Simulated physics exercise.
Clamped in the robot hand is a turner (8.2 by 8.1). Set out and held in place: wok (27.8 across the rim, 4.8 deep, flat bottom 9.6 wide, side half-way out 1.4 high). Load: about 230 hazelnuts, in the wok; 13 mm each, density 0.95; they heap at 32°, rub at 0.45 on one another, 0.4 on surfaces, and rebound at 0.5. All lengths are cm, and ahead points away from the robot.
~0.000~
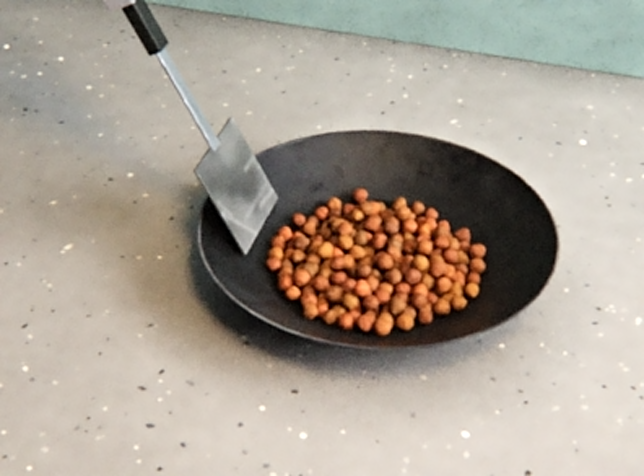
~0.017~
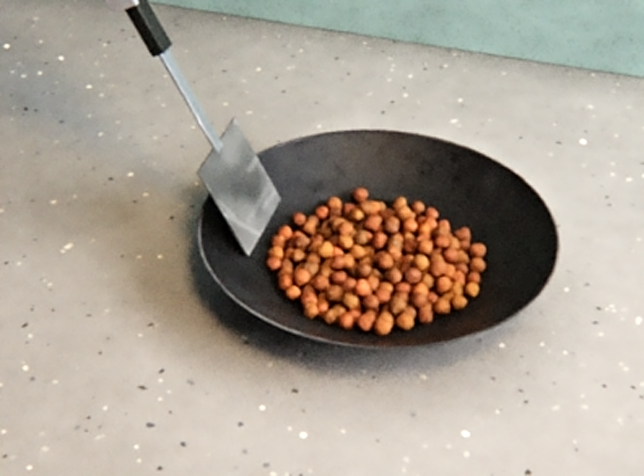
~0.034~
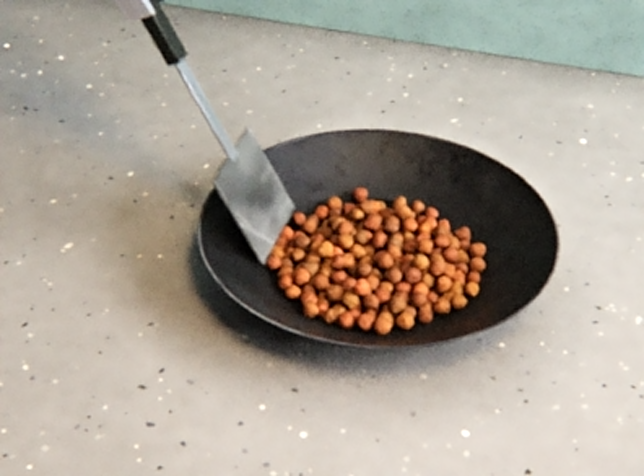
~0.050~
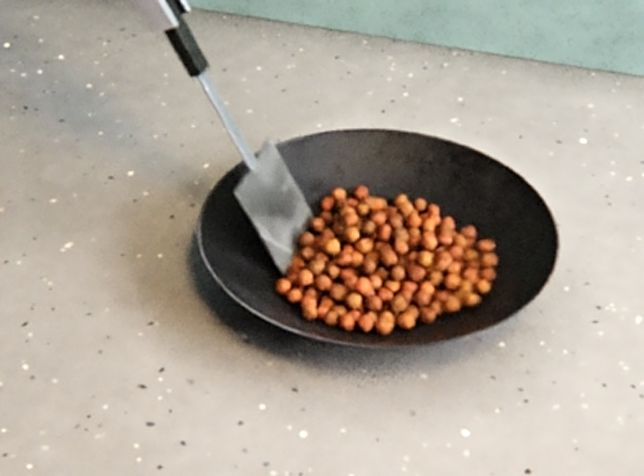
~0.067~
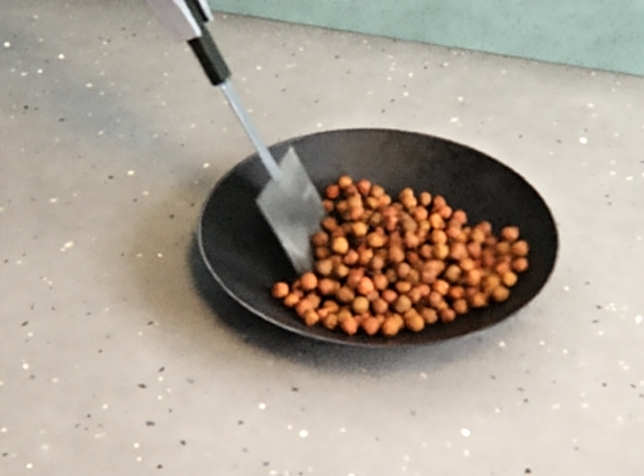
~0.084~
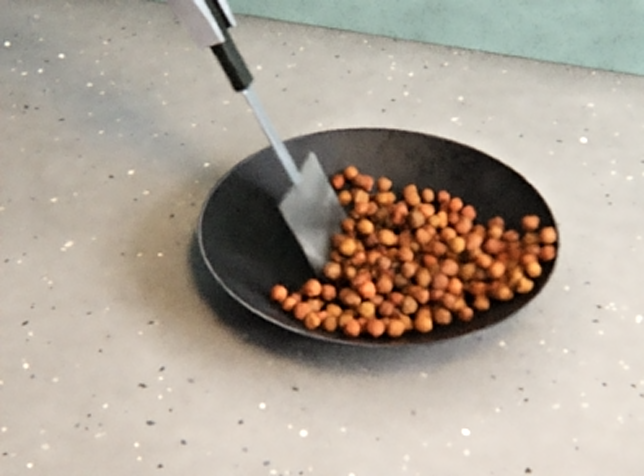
A metal turner slides rightward through a dark wok, pushing the heaped hazelnuts right.
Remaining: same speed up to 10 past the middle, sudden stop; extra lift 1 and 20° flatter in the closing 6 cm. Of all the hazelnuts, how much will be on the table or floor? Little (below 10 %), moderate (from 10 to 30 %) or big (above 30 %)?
Answer: Big; above 30 % of the hazelnuts finish on the table or floor.
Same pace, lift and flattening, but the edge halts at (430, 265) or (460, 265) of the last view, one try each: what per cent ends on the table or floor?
Some 15 and 25 per cent.
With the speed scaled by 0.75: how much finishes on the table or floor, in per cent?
About 45 per cent.
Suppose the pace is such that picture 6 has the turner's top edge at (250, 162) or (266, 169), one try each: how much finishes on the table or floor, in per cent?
About 20 and 25 per cent.
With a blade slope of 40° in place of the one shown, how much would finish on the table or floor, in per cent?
In that case some 45 per cent.
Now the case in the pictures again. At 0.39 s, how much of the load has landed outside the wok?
About 45 per cent.
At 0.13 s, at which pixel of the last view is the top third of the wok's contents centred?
Near (482, 251).
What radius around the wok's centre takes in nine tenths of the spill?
Roughly 50 cm.
After 0.13 s, sloping 62°, highest piece 8 above the table; 217 in the wok, 12 on the blade or in flight.
After 0.17 s, sloping 56°, highest piece 10 above the table; 206 in the wok, 23 on the blade or in flight.
After 0.39 s, sloping 42°, highest piece 5 above the table; 126 in the wok, 98 on the table or floor, 5 on the blade or in flight.
After 1.44 s, sloping 42°, highest piece 3 above the table; 126 in the wok, 103 on the table or floor.
In the end, 126 in the wok, 103 on the table or floor. That is 45 % on the table or floor.
